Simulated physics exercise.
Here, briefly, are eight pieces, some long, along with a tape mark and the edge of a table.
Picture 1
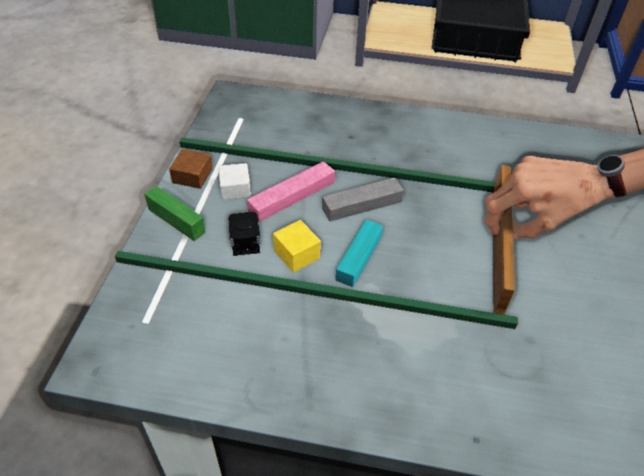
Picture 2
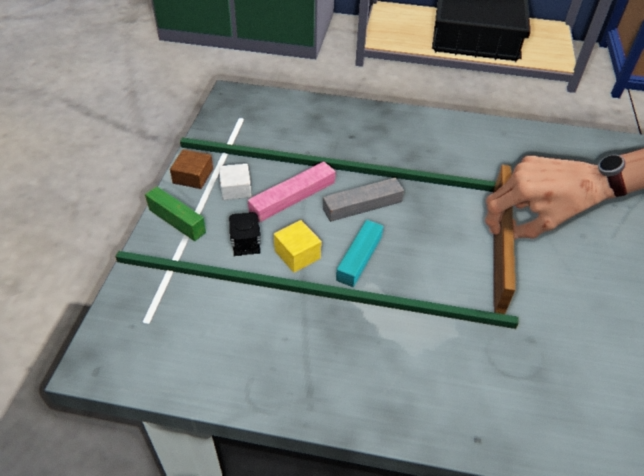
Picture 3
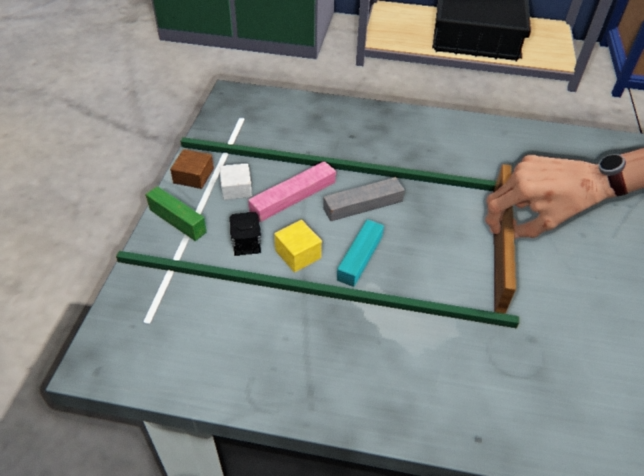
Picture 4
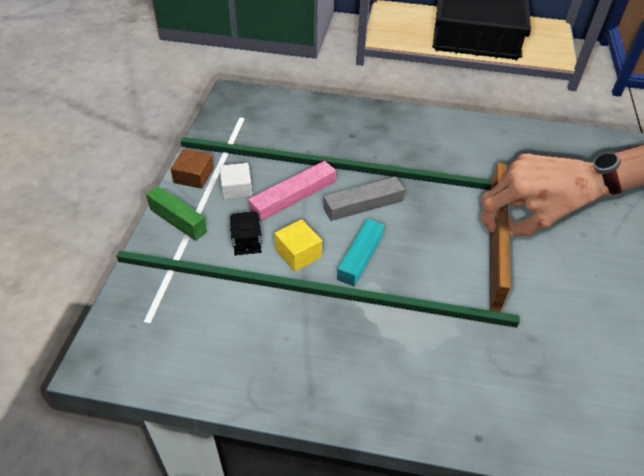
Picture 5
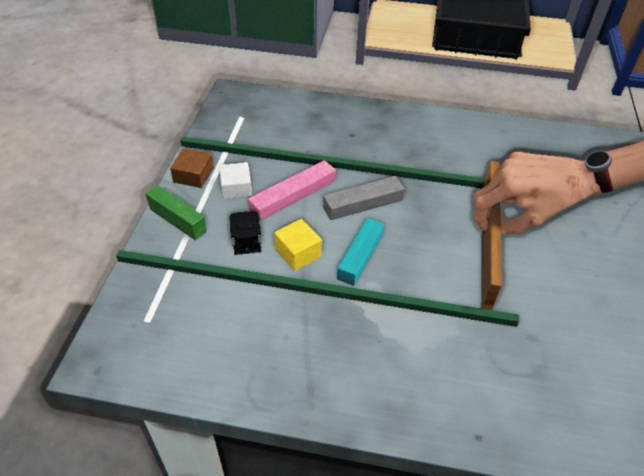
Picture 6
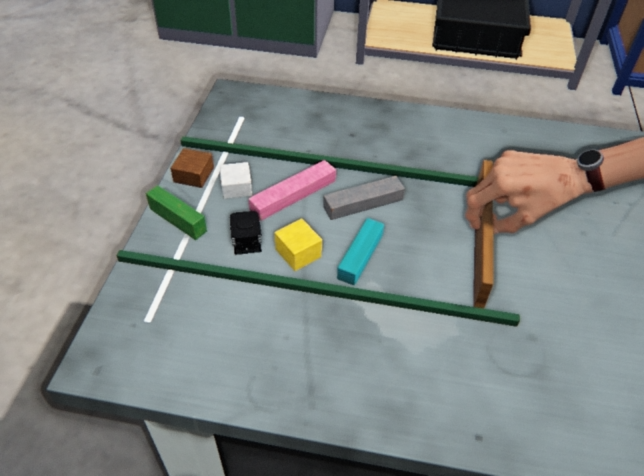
At the start, eight small pieces, including pink, gray, green and teal bars, lie between and around two green rails near a white line, while a hand holds a wooden board upright at the right. The hand then slides the board slightly left along the rails, and the pieces stay in place.
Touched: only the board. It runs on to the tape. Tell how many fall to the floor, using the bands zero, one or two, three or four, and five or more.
Three or four fall to the floor.
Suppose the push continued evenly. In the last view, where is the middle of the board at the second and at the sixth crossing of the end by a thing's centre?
In pixels, around (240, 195) followed by around (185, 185).
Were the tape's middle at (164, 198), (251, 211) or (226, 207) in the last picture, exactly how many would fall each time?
The counts: 7, 0 and 2.
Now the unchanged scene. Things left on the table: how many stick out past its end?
Expected count: 1.
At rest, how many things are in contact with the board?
Tally at the end: 2.
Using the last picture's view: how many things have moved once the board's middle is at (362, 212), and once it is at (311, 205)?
By the first moment it's 2, by the second it's 5.
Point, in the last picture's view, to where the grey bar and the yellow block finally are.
Final positions - grey bar around (185, 185), yellow block around (145, 233).
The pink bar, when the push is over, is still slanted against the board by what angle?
Some 20 degrees.
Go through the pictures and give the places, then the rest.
Brown block (191, 169); green bar (175, 213); white block (235, 182); board (502, 236); tape (201, 204), in the first picture.
Green bar (176, 214); yellow block (297, 246), in the second picture.
White block (236, 182); black case (246, 234), in the third picture.
Brown block (193, 169); board (499, 234), in the fourth picture.
Green bar (176, 213); pink bar (293, 190), in the fifth picture.
Brown block (193, 168); green bar (176, 212); white block (236, 181); board (483, 230); tape (202, 203), in the sixth picture.
A little later, none off yet; brown block at rest near (193, 168); green bar at rest near (176, 212); white block at rest near (236, 181).
Next, none off yet; brown block at rest near (193, 168); green bar moving near (168, 209); white block shifted a little near (226, 177).
When it is over, the number that fall off is three or four; down, black case, white block, green bar and brown block.
